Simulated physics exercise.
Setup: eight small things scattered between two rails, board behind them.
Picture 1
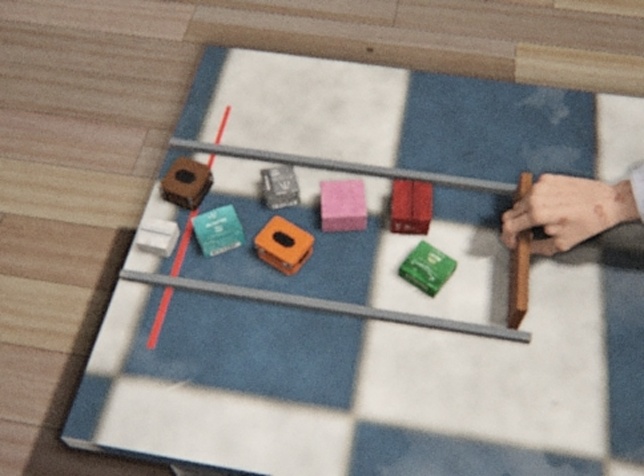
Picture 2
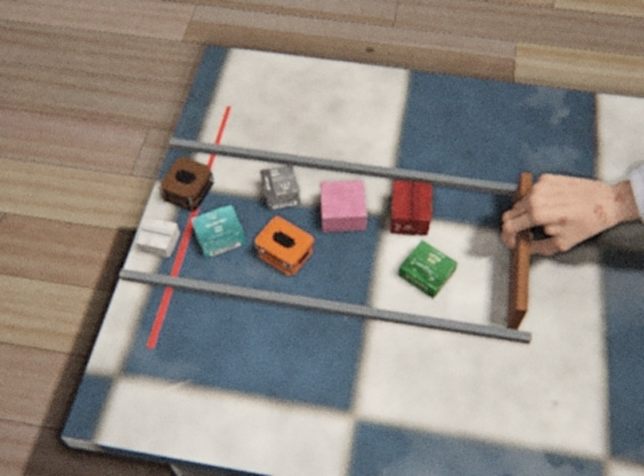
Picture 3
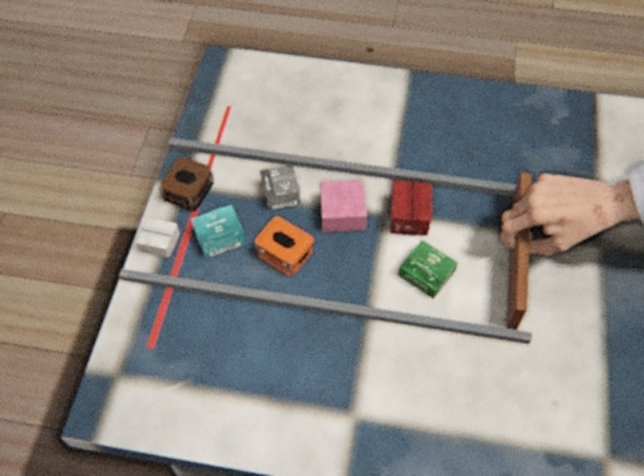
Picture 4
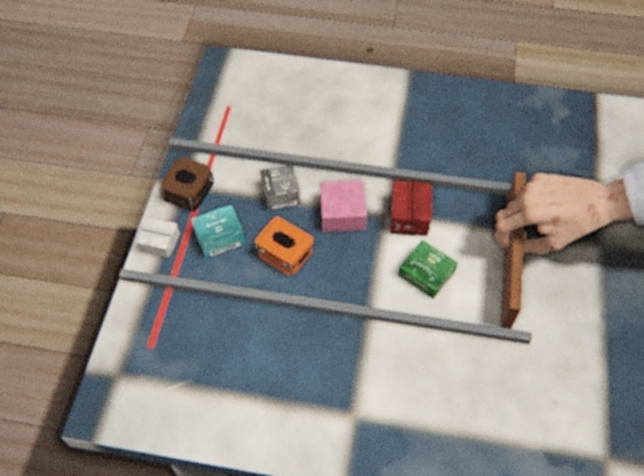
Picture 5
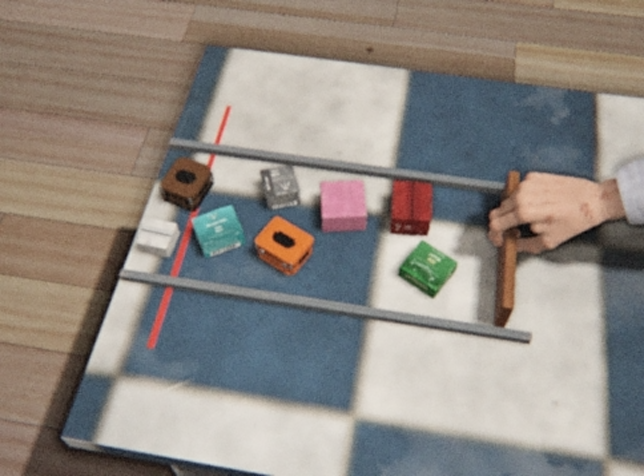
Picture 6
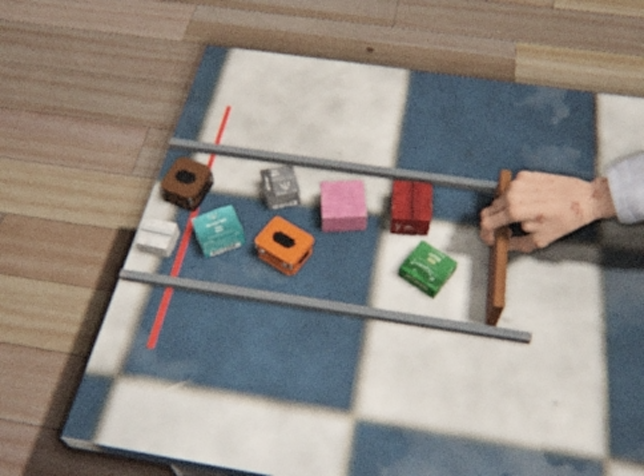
A hand slides a wooden board slightly left between two rails toward eight still, scattered blocks.
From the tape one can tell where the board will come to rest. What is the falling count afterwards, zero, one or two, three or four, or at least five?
Afterwards the falling count is at least five.
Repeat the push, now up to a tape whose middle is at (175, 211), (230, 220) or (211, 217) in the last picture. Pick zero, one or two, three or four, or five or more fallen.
5 or more; either three or four; three or four.
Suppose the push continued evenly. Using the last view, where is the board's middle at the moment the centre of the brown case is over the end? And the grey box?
With the brown case it sits around (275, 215), with the grey box around (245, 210).
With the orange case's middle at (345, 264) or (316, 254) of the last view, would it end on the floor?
Well, place by place the object does not stay and then does not stay.
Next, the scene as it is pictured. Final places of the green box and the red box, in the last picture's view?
Roughly at (162, 238) and at (183, 176), in that order.
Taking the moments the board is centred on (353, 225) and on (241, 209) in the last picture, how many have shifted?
At first I count 5, and then 8.
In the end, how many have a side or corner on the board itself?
It adds up to 2.
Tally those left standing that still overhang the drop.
That'd be 0.
Soon after, none off yet; white box at rest near (158, 238); brown case at rest near (188, 184); turquoise box at rest near (219, 231).
By the end, the number that fall off is five or more; fallen, pink block, orange case, grey box, turquoise box, brown case and white box.
